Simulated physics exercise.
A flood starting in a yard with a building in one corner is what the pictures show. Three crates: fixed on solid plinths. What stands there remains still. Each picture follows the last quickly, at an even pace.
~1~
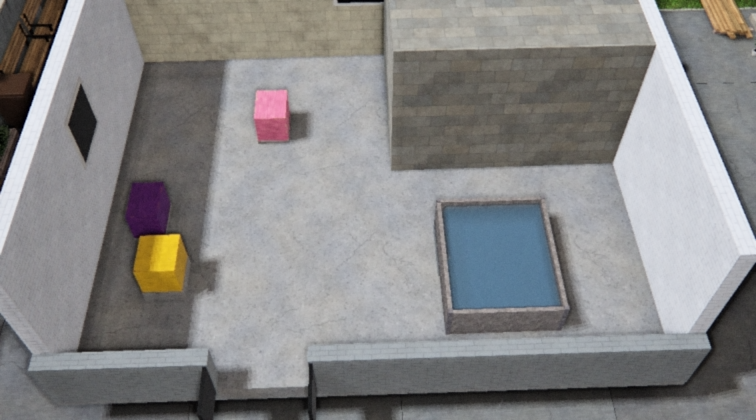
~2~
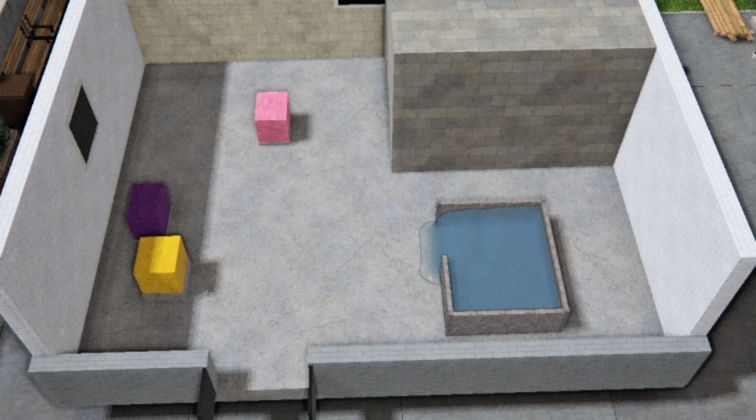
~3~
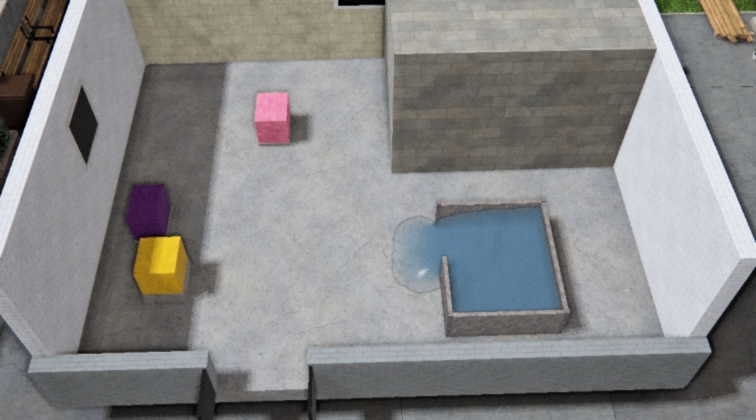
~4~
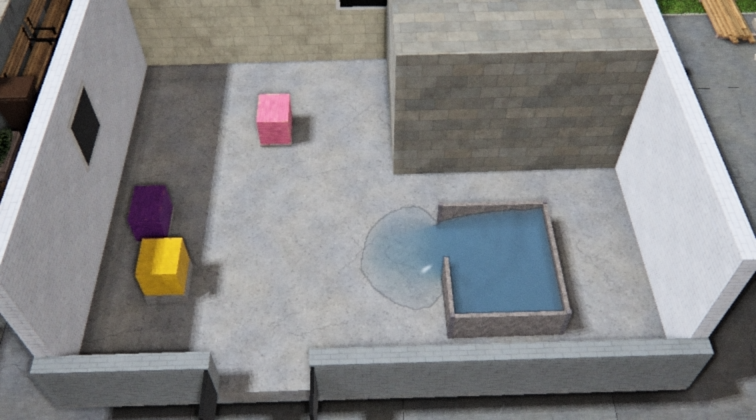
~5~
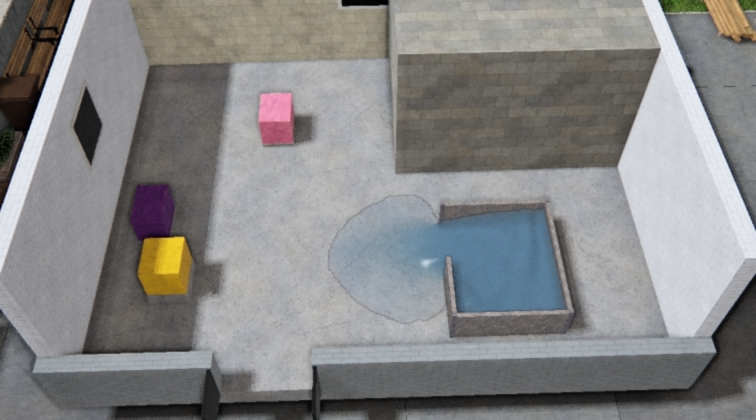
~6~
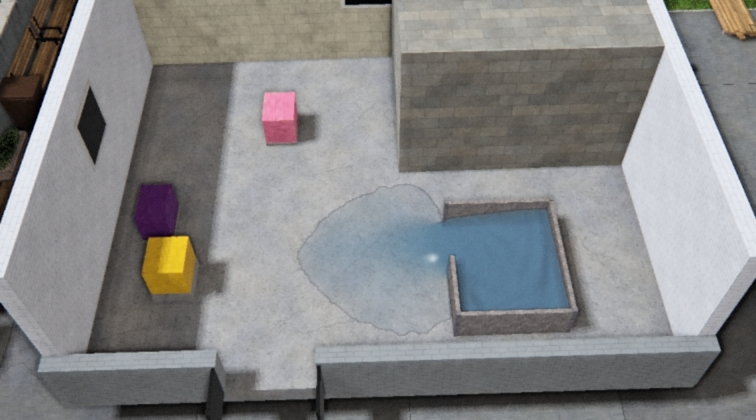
In a walled yard with a block building in one corner, an open tank gives way on its left side, and water pours through the gap, spreading leftward across the paving while three crates stand still.
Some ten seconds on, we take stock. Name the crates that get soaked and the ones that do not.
Outcome: Most likely the yellow crate remains untouched; most likely the pink crate gets water on it; most likely the purple crate gets water on it.
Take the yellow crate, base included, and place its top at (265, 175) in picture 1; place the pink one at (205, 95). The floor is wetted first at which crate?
I say the yellow one.
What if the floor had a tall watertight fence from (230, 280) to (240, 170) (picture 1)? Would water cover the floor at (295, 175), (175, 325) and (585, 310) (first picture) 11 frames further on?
As listed: Covered, flooded, dry.
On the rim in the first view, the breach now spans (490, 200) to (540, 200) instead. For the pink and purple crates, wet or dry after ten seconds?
Taking them in turn, the pink crate is missed and the purple crate is overtopped.
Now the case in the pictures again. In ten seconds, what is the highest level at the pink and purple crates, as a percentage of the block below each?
About 160 % and 320 %.
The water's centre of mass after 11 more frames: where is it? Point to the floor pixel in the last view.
Somewhere around (409, 258) in the last view.
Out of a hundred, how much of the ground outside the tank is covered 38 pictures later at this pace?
The answer is around 60 per cent.
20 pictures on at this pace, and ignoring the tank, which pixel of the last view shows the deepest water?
At about (94, 379).
A moment on, water covers 25 % of the floor; the yellow crate water round its plinth, the pink crate not reached, the purple crate not reached.
Next, water covers 45 % of the floor; the yellow crate water round its plinth, the pink crate water round its plinth, the purple crate water round its plinth.
Then, water covers 55 % of the floor; the yellow crate water round its plinth, the pink crate water round its plinth, the purple crate water round its plinth.
Later, water covers 60 % of the floor; the yellow crate water round its plinth, the pink crate water round its plinth, the purple crate water round its plinth.
In the end, water covers 65 % of the floor; the yellow crate stayed above the water, the pink crate was topped, the purple crate was topped.
